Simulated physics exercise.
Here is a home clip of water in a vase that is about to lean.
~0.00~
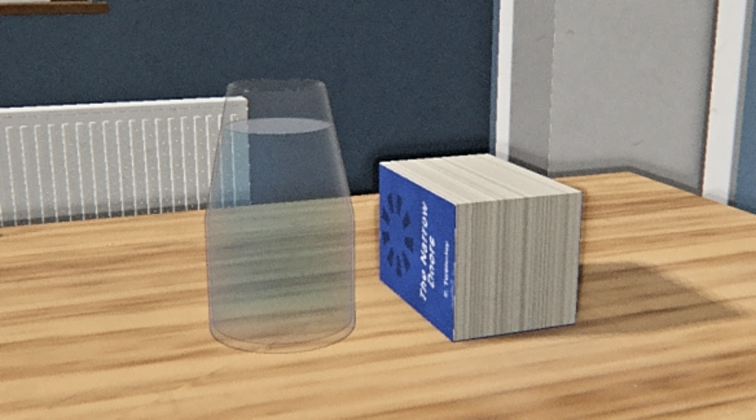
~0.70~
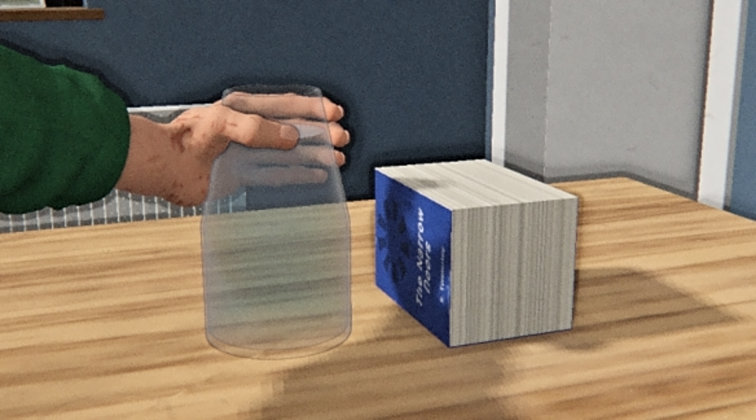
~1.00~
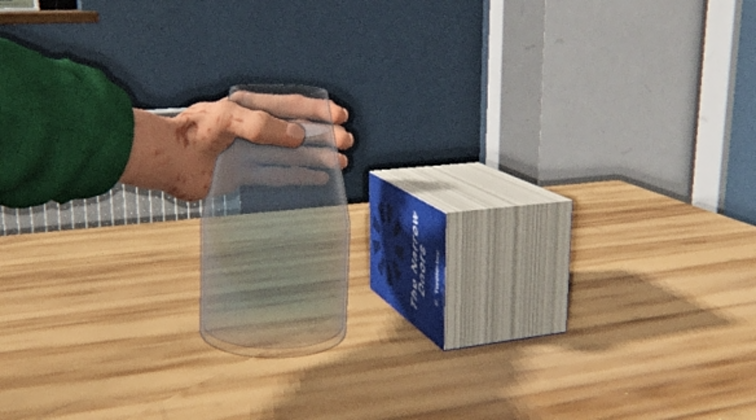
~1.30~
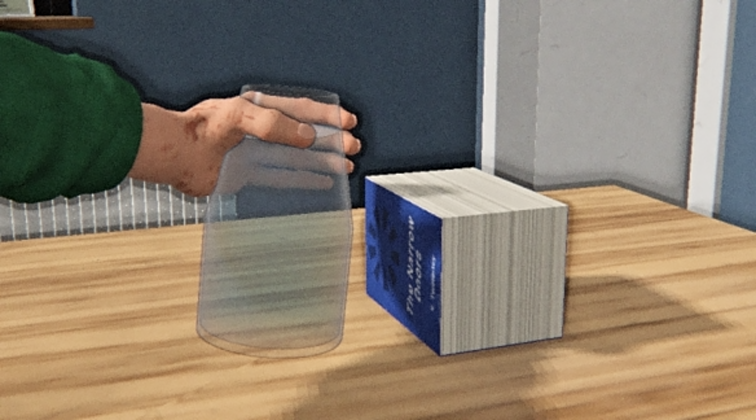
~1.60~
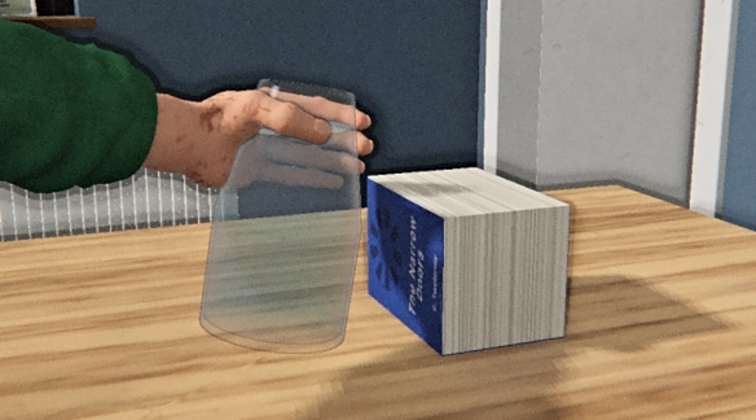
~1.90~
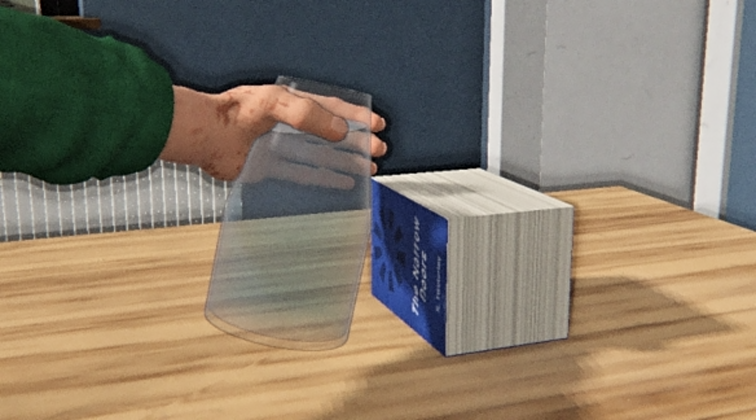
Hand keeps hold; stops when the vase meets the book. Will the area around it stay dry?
Yes, it stays dry.
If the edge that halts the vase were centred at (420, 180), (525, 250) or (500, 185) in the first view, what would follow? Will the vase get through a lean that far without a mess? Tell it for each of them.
Going one by one, I'd say nothing escapes, some escapes and some escapes.
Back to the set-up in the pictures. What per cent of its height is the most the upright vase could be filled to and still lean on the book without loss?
Fill limit: Approx. 90 per cent of height.
After 2.5 s, the vase leans by about 20°; all is still inside.
After 3.1 s, the vase leans by about 25°; all is still inside.
After 4.5 s, the vase leans by about 30°, against the book; all is still inside.
